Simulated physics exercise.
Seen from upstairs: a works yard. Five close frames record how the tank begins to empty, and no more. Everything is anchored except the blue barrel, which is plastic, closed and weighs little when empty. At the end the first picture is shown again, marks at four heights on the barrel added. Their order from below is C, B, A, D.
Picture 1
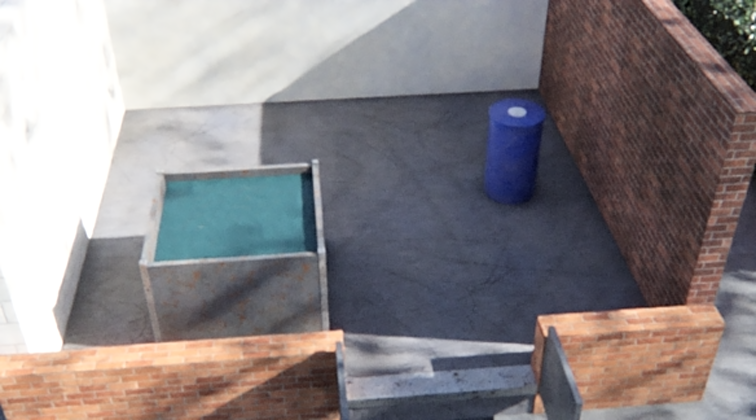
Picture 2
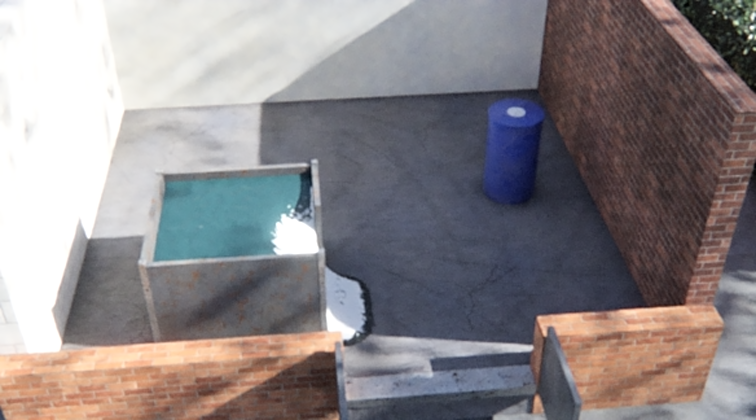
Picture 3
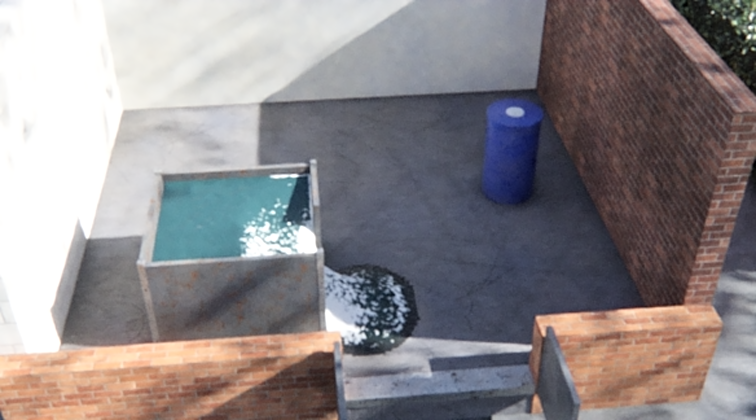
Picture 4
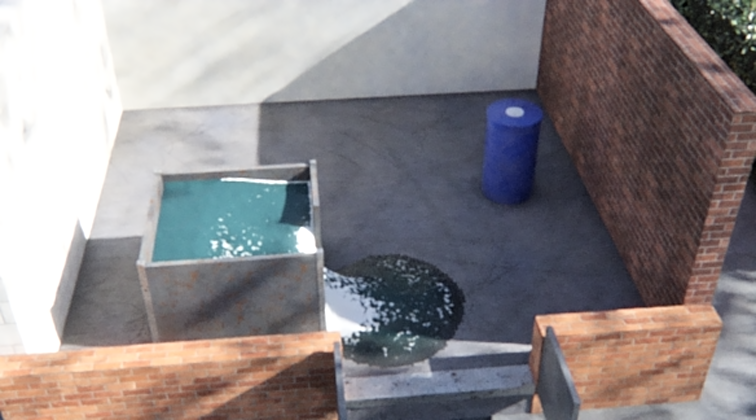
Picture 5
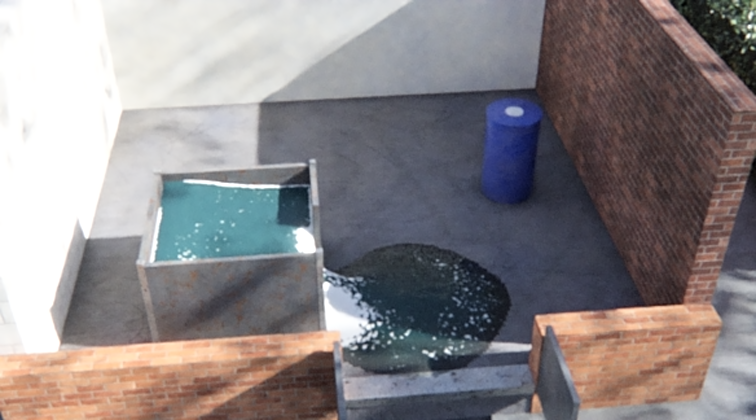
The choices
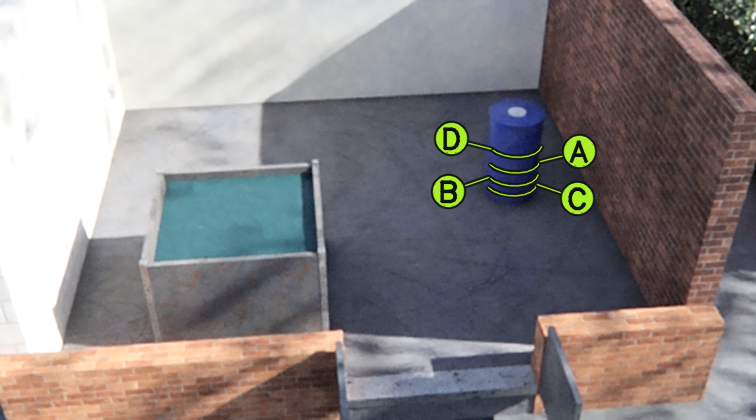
Metal-sided tank of green water pouring from its right side, a dark puddle spreading across a walled yard containing a blue barrel.
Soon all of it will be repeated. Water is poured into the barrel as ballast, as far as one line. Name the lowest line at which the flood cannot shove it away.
Choose B.
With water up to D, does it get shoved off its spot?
No, not at all.
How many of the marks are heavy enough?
Three.
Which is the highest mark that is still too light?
That is mark C.
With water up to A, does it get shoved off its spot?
No, that is safe.
On the marked copy, A at (518, 172); B at (517, 185); C at (516, 195); D at (520, 157); from the bottom up C, B, A, D.
For mark A, it does not move.
For mark B, it does not move.
For mark C, it is pushed about its own width away.
For mark D, it does not move.
